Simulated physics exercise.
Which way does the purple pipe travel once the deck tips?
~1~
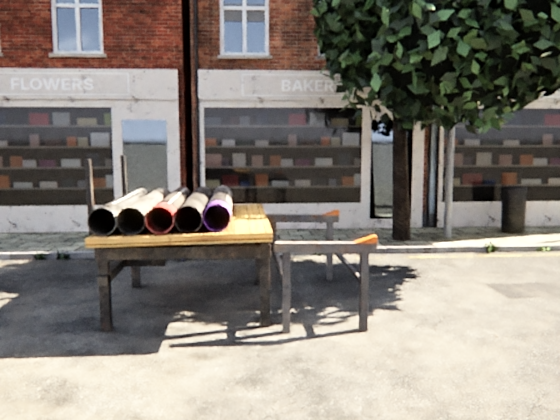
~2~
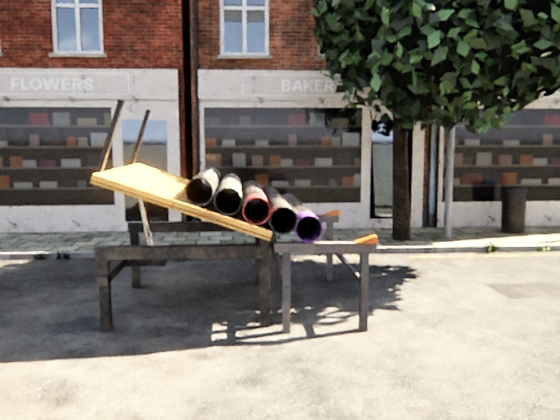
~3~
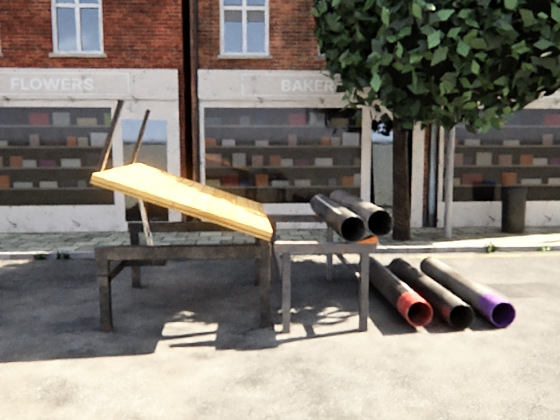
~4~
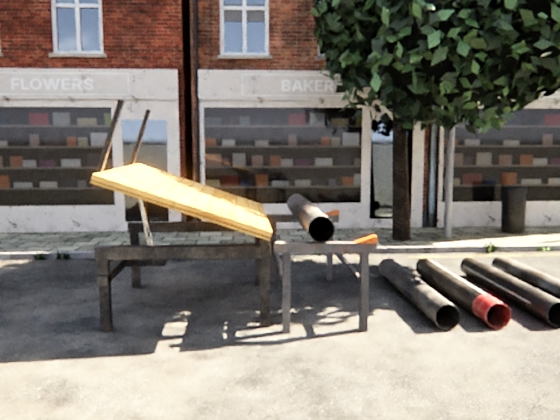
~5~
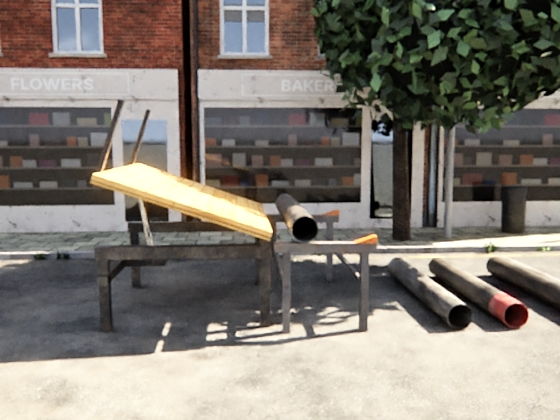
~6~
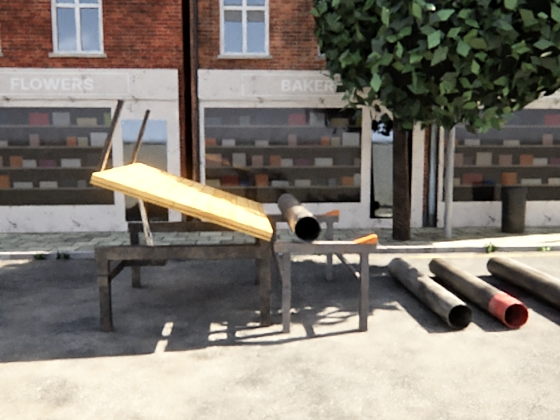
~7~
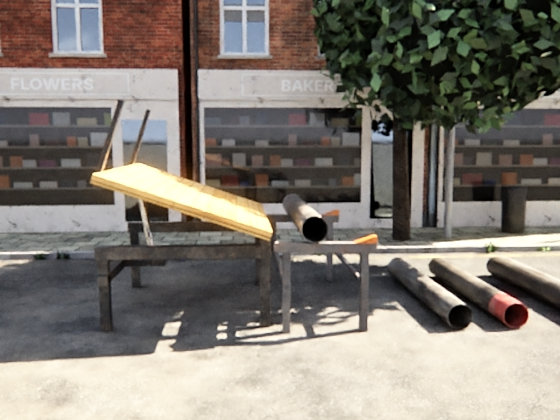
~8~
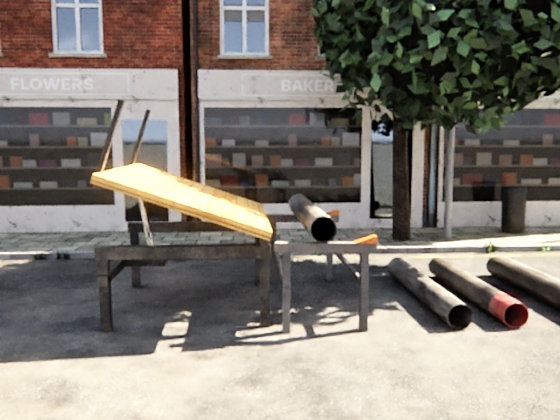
The purple pipe moves to the right, rolling off the tilted deck and ending up past the rack.
Outside shops, a deck tilts and pipes roll right, all but one dropping to the ground.
